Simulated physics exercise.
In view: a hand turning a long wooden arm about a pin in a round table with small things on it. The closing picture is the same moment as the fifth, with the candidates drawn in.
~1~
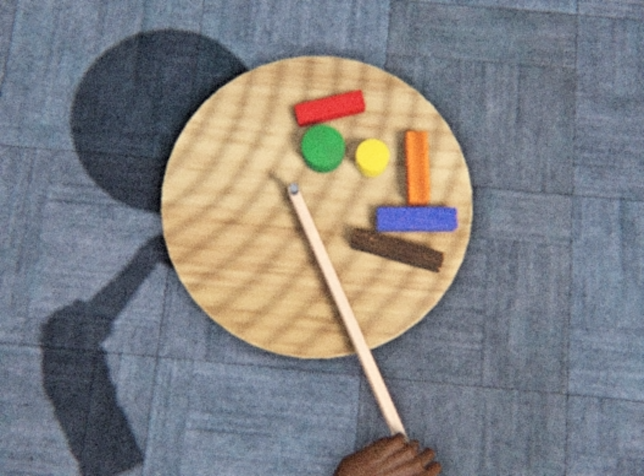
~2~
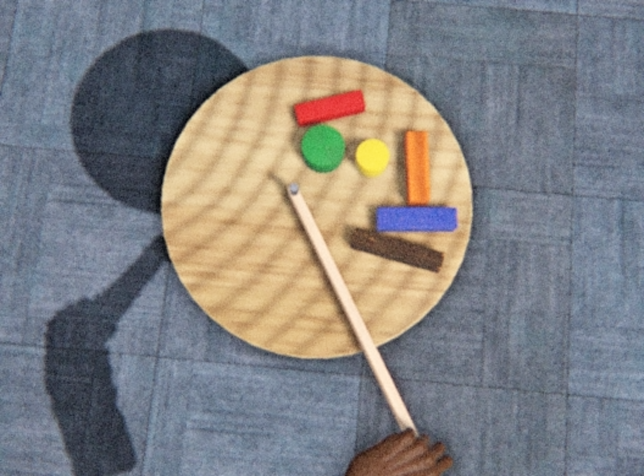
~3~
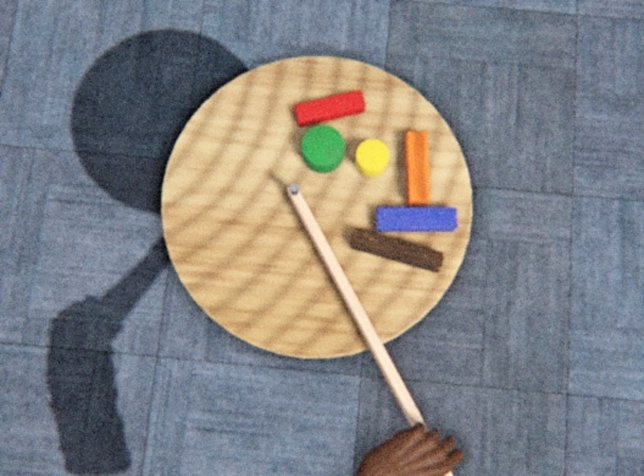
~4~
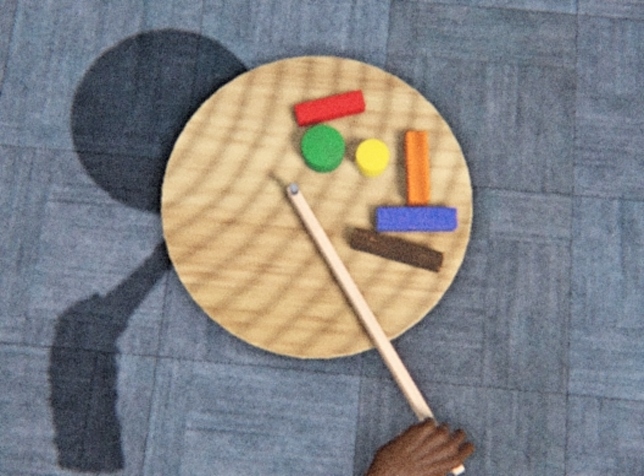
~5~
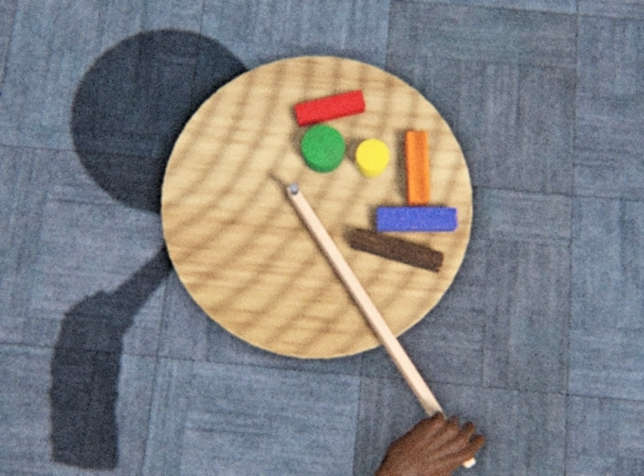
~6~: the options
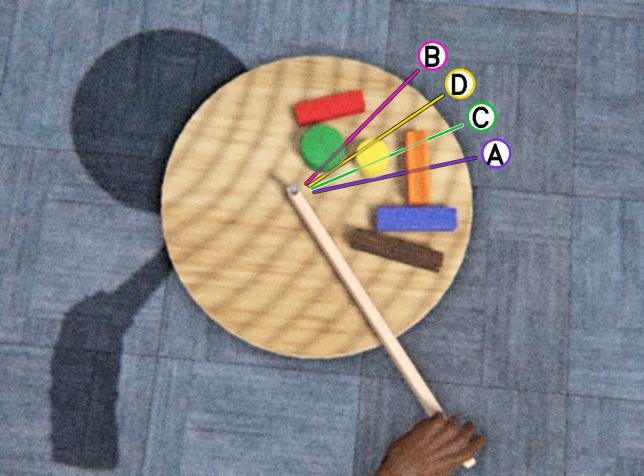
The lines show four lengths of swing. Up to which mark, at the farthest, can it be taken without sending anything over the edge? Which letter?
No farther than A.
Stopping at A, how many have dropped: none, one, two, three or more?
In all, none.
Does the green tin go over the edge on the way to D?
No.
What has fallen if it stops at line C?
The orange stick.
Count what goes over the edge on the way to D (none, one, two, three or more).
In all, one.
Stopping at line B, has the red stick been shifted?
By then, yes.
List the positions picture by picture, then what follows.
In the first picture, arm (338, 292); blue bar (416, 220); red stick (330, 109).
In the second picture, arm (342, 290); black bar (397, 250).
In the third picture, arm (346, 288); yellow tin (372, 158).
In the fourth picture, arm (350, 286); red stick (330, 109).
In the fifth picture, arm (354, 283); black bar (397, 250); orange stick (417, 168); yellow tin (372, 158).
On the marked copy, A at (396, 175); B at (363, 126); C at (388, 157); D at (377, 141).
Following A. Soon after the start, arm (388, 249); blue bar (417, 216); black bar (402, 246).
Later, arm (404, 203); orange stick (422, 134); blue bar (420, 179).
In the end, arm (401, 169); orange stick (416, 95); blue bar (415, 141); nothing has fallen.
As for the rest, B drops the orange stick; C drops the orange stick; D drops the orange stick.
